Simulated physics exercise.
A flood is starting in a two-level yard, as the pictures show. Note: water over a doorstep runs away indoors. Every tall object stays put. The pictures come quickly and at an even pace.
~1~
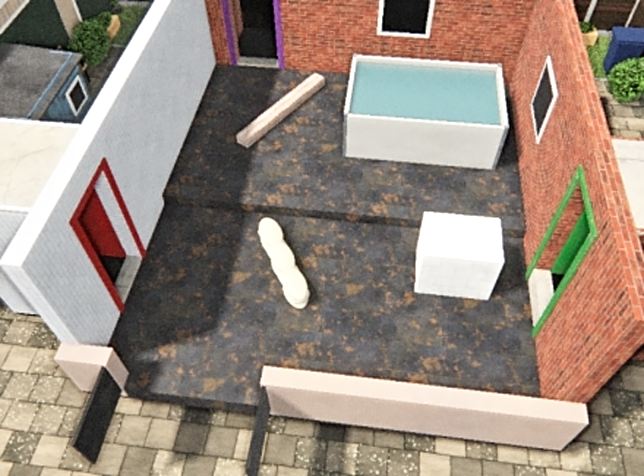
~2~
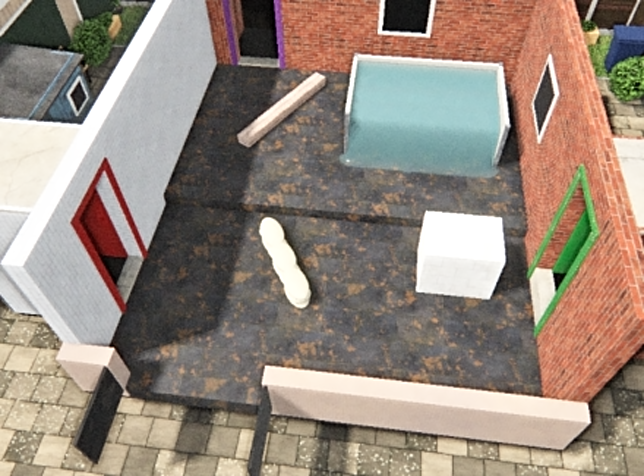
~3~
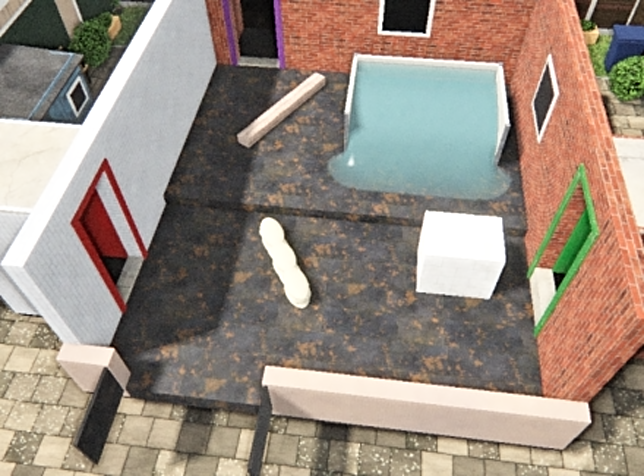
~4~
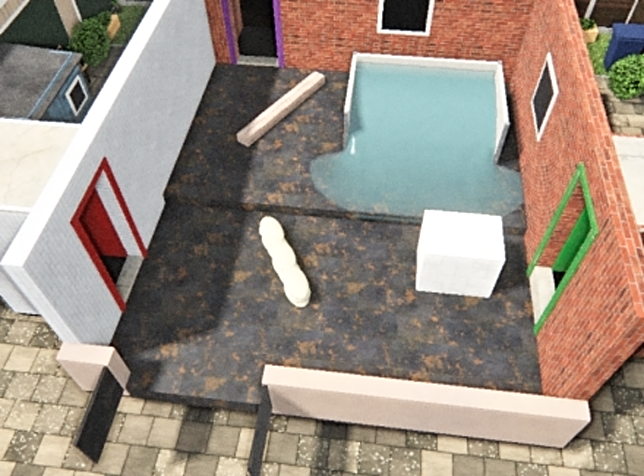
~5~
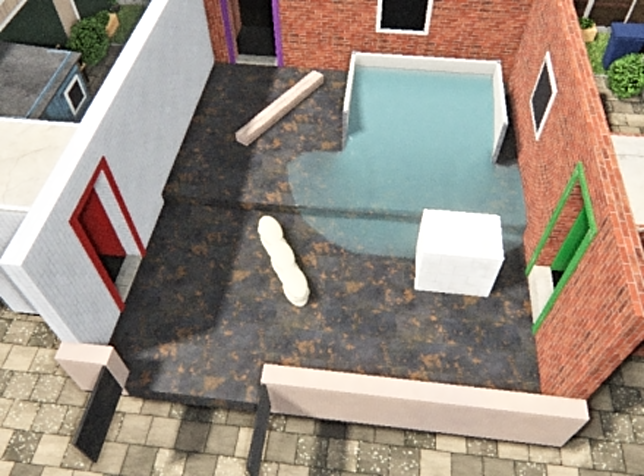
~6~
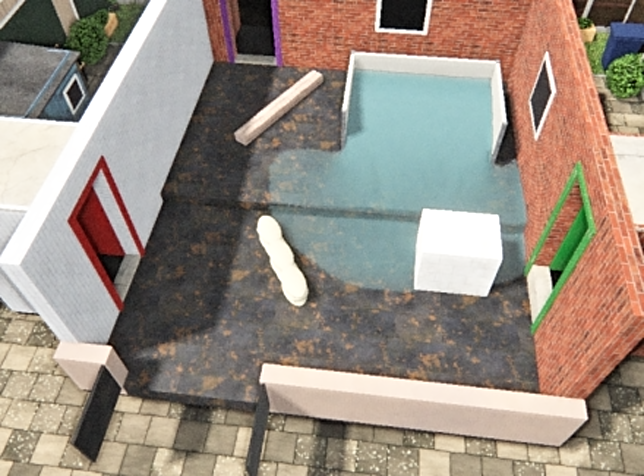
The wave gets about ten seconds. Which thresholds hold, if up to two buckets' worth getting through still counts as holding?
The red door does not hold; the green door holds; the purple door holds.
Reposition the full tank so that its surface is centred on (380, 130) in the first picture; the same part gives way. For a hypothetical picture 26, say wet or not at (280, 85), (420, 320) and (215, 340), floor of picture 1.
Spared, soaked, soaked.
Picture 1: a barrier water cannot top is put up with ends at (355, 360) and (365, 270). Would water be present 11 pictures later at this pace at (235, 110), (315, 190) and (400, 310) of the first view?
One after the other: No water, flooded, wet.
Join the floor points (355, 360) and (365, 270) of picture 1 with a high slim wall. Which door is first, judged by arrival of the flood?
I'd name the green door.
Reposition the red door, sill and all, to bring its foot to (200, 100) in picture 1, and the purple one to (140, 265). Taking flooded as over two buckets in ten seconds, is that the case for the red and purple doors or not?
I'd say the red door keeps within limits and the purple door breaks the limit.
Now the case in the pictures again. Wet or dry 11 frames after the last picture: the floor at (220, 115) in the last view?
By then I'd expect it to be not yet wet.
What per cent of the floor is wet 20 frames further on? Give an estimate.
I reckon around 60 %.
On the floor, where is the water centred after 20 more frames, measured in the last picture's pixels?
I'd put it at around (390, 271).
A moment on, water covers 40 % of the floor; the red door not reached, the green door wet at the sill, nothing in, the purple door not reached.
Next, water covers 55 % of the floor; the red door wet at the sill, nothing in, the green door wet at the sill, nothing in, the purple door not reached.
Then, water covers 60 % of the floor; the red door under two buckets in, the green door wet at the sill, nothing in, the purple door not reached.
Later, water covers 70 % of the floor; the red door over two buckets in, the green door wet at the sill, nothing in, the purple door not reached.
In the end, water covers 65 % of the floor; the red door far over two buckets in, the green door wet at the sill, nothing in, the purple door not reached.
